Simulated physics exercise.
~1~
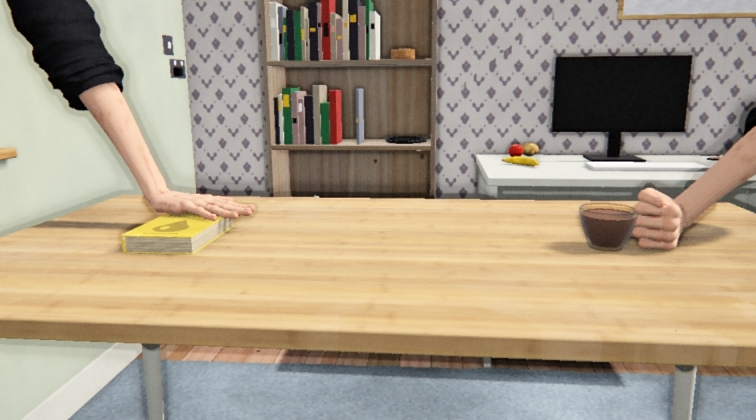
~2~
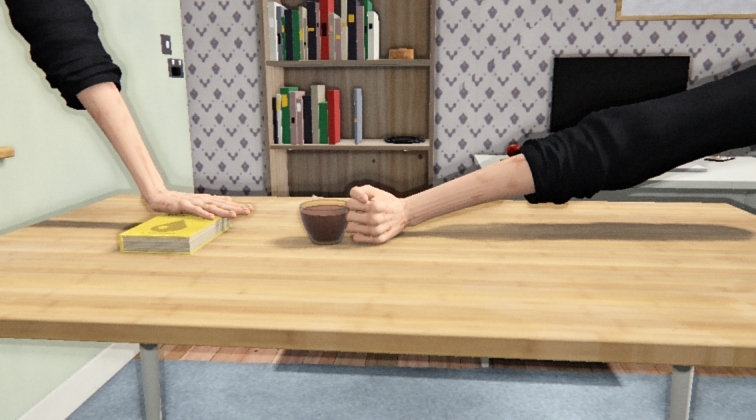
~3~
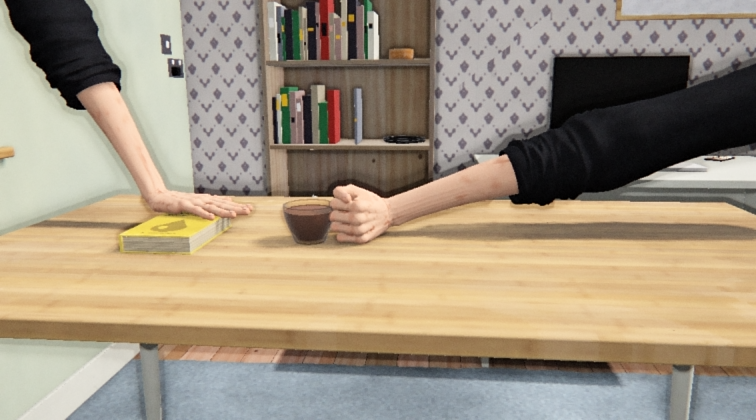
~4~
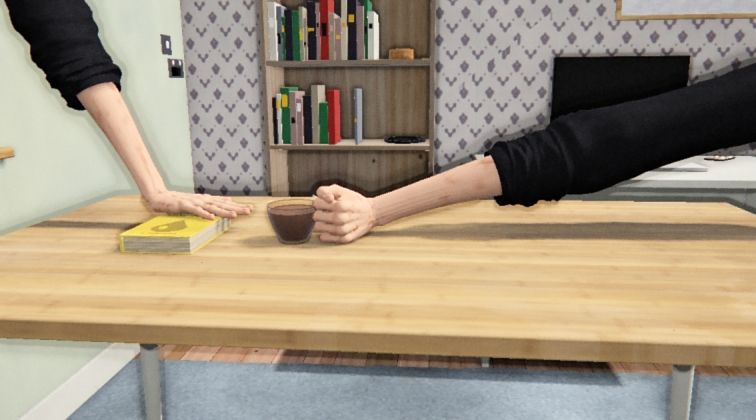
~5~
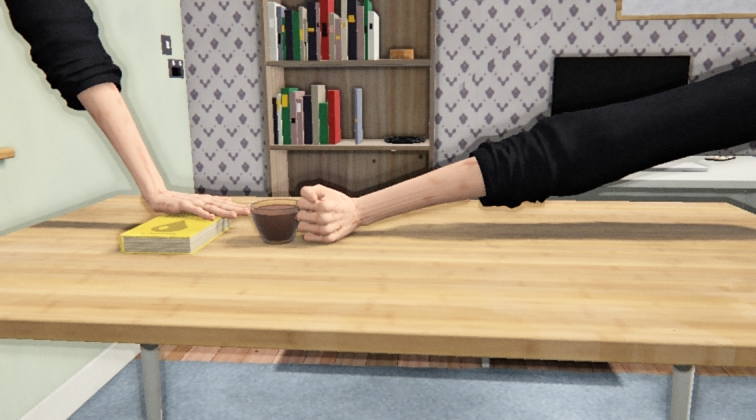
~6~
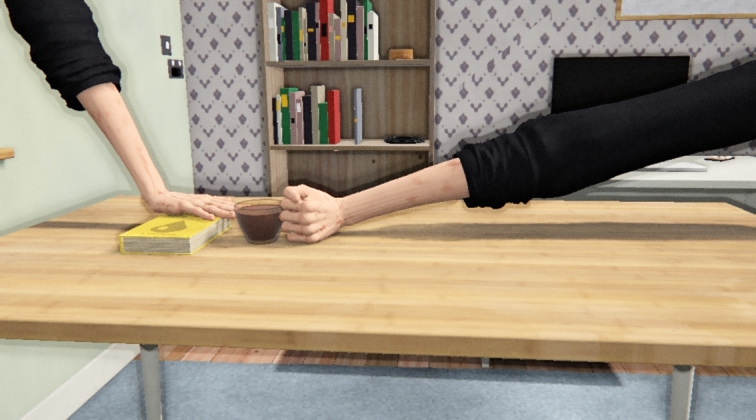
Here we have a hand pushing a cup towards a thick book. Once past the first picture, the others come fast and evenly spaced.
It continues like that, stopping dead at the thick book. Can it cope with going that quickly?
No, some comes out.
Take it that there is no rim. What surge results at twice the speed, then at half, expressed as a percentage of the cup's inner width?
In order, 60 % and 15 %.
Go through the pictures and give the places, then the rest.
The first picture shows at rest; cup (607, 226) about three quarters full; thick book (183, 231).
The second picture shows under way; cup about three quarters full, surface at (326, 211).
The third picture shows a step of some 15 px; cup (309, 221) about three quarters full.
The fourth picture shows a step of some 15 px; cup about three quarters full, surface at (293, 211).
The fifth picture shows a step of some 15 px; cup (277, 221) about three quarters full.
The sixth picture shows a step of some 15 px; cup about three quarters full, surface at (261, 211); thick book (181, 231).
A moment on, the cup meets the thick book.
Further on, the cocoa surges up the wall; a puddle lies under it.
When it is over, the cup stands at the thick book; a puddle lies under it.
